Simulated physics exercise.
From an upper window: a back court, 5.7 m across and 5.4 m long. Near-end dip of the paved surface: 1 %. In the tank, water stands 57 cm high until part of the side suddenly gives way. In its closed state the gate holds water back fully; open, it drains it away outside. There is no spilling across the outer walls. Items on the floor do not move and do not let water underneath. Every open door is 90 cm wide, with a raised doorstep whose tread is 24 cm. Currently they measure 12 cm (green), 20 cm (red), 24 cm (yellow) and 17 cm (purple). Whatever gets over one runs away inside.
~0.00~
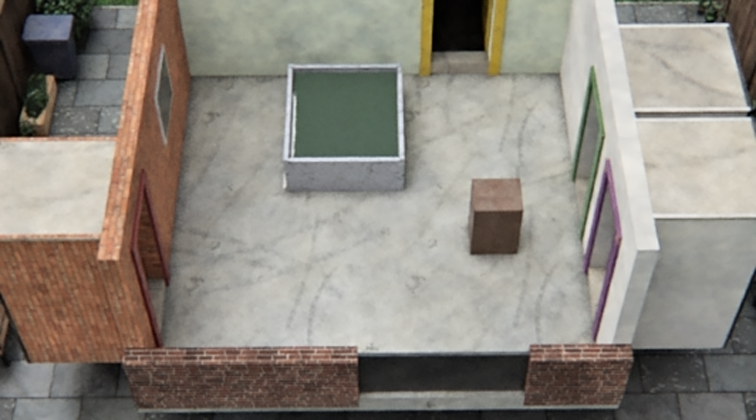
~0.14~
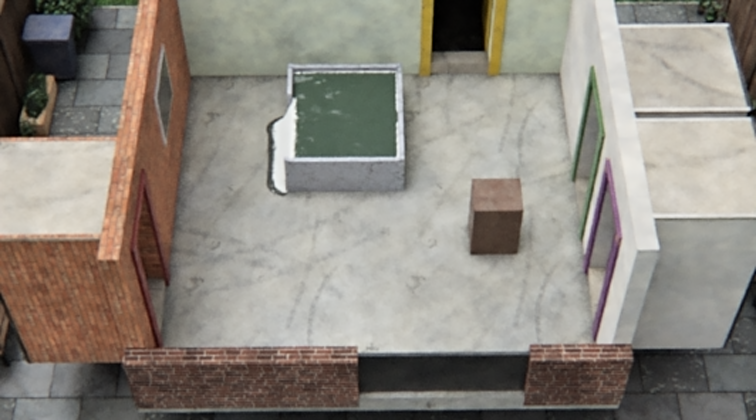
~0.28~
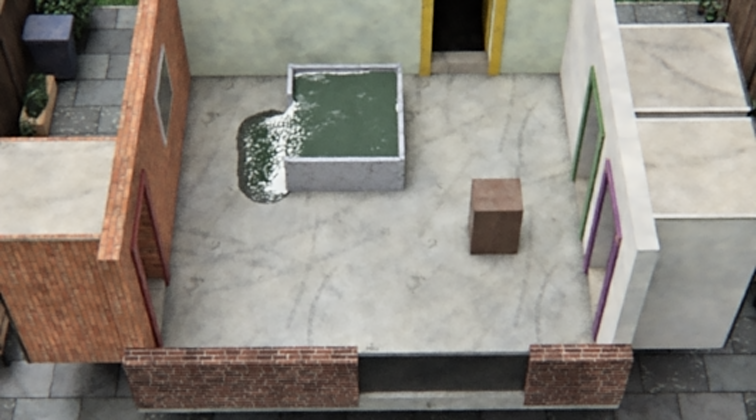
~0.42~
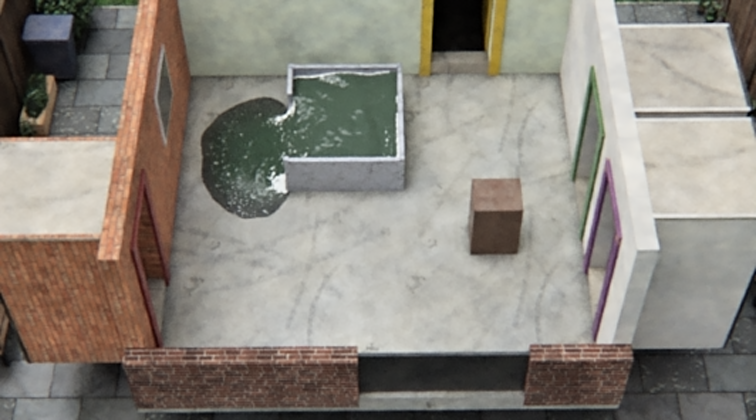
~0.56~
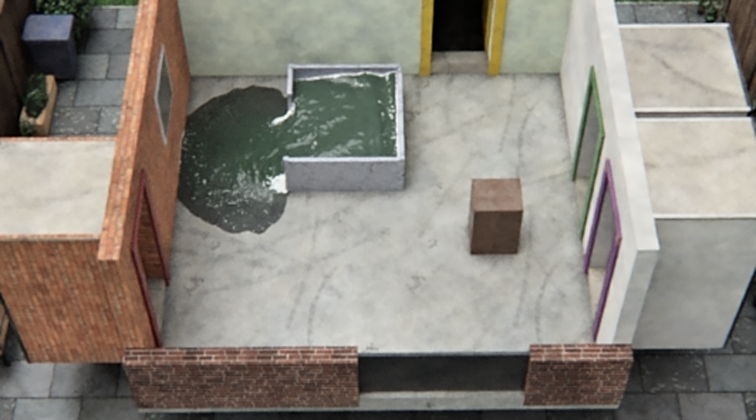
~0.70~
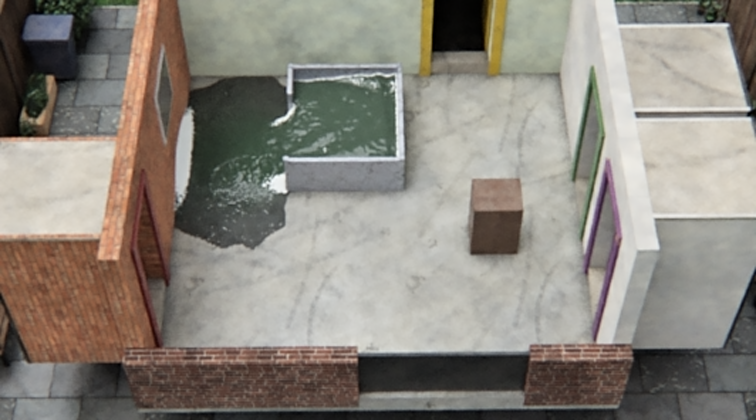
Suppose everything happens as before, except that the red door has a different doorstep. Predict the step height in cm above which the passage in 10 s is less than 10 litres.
About 9 cm of height.
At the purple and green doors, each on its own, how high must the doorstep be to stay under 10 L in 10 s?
You'd want about 8.5 centimetres at purple and about 6.5 centimetres at green.
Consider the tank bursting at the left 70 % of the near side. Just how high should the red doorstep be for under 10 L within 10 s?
Estimate: Near 15 cm.
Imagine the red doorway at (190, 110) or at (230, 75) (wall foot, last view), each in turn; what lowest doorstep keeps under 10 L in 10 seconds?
About 23 cm, then about 23 cm.
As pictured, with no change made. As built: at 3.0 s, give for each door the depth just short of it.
Green door 0 cm, red door 8 cm, yellow door 2 cm, purple door 0 cm.
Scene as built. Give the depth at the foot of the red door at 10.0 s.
Some 6.5 cm.
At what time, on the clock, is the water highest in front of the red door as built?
Some 4.5 s, more or less.
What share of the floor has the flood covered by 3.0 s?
Close to 40 per cent of it is wet.
After 1.4 s water covers 15 % of the floor, deepest (38 cm) near (194, 165); it has not reached the red door.
After 3.0 s water covers 40 % of the floor, deepest (26 cm) near (156, 383); 8 cm at the red door, 0 litres in over its 20 cm doorstep.
After 10.0 s water covers 95 % of the floor, deepest (12 cm) near (466, 380); 7 cm at the red door, 0 litres in over its 20 cm doorstep.
At the red door as built, the water arrived by 1.5 s and peaked near 10 cm at 4.6 s.
Run again over the same 10 s with other heights there, 18 litres in over 7.5 cm, 6 litres over 10 cm. The limit of 10 litres is kept from about 9 cm up.
